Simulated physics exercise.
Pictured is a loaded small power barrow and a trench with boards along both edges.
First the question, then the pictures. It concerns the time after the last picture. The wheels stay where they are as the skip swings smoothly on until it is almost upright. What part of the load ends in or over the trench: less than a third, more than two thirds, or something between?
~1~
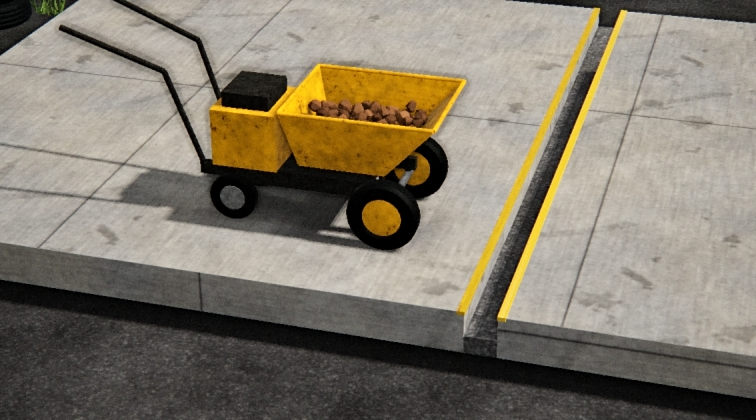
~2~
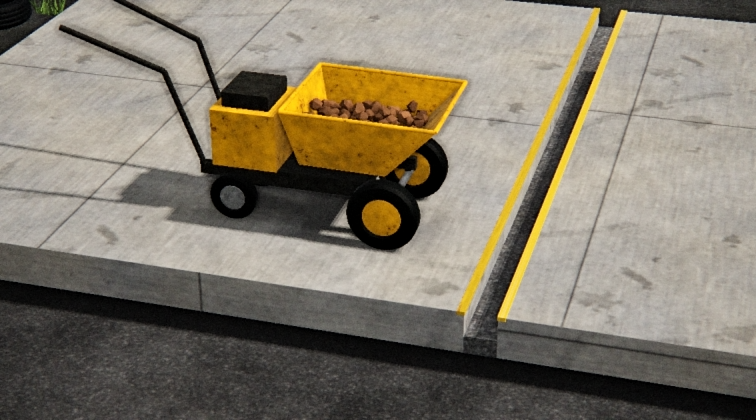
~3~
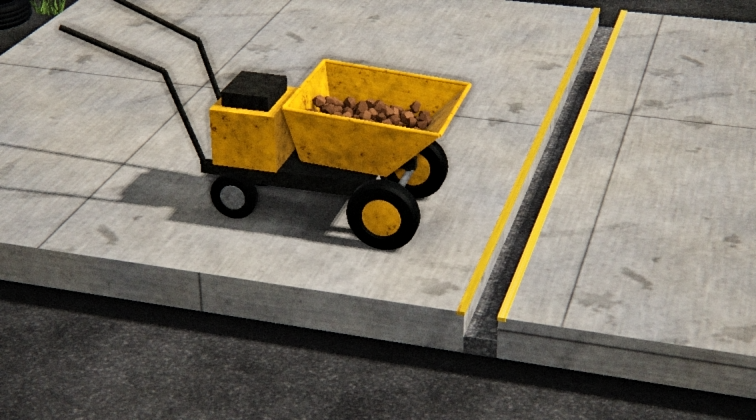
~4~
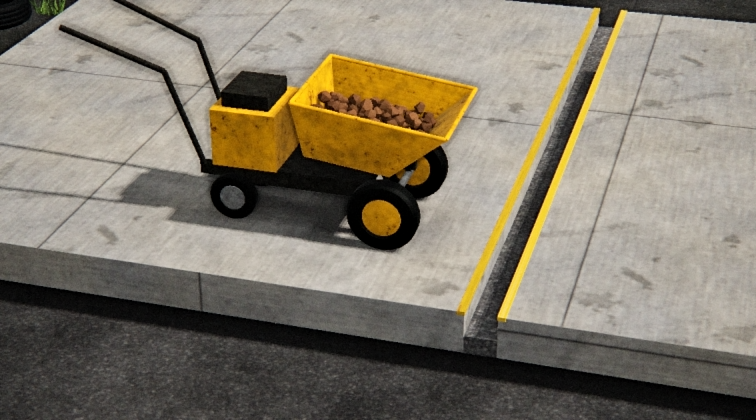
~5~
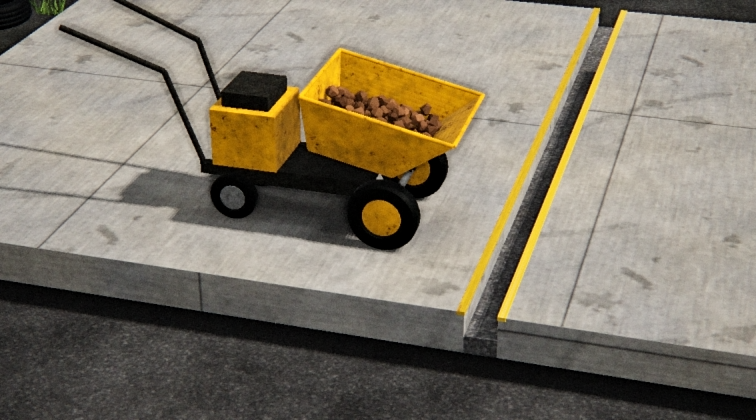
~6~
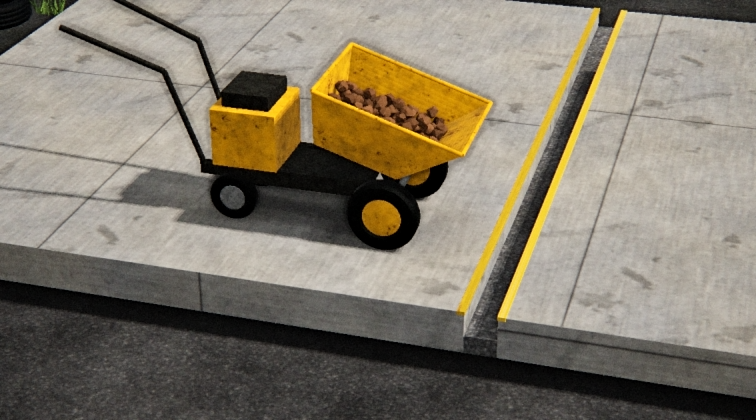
The share in the trench is a third or more but not above two thirds.
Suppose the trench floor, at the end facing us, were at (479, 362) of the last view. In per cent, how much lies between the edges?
I'd put it at about 60 in a hundred.
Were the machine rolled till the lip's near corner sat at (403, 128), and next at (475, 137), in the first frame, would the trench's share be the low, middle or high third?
Okay, the first stop comes out as in the middle band and the second as under a third.
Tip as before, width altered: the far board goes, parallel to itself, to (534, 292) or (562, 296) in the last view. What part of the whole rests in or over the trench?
Lab note: Case 1 around 80 %, case 2 100 %.
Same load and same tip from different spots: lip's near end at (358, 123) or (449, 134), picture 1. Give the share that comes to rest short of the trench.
That would be roughly 50 in a hundred and then roughly 0 in a hundred.
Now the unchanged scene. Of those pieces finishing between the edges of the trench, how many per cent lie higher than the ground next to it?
30 %, roughly.
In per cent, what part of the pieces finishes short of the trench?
Share: Near 0 %.
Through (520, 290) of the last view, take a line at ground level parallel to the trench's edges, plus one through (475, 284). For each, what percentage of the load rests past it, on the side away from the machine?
40 % and 90 %.
Soon after the last picture, skip tipped steeply; all in the skip.
A little later, skip tipped right over; nearly all in the skip; a small part in or heaped over the trench; a stray few beyond it.
Later still, skip tipped right over; about a quarter in the skip; about a third in or heaped over the trench; about a third beyond it.
At rest, skip tipped right over; a small part in the skip; about half in or heaped over the trench; about half beyond it.
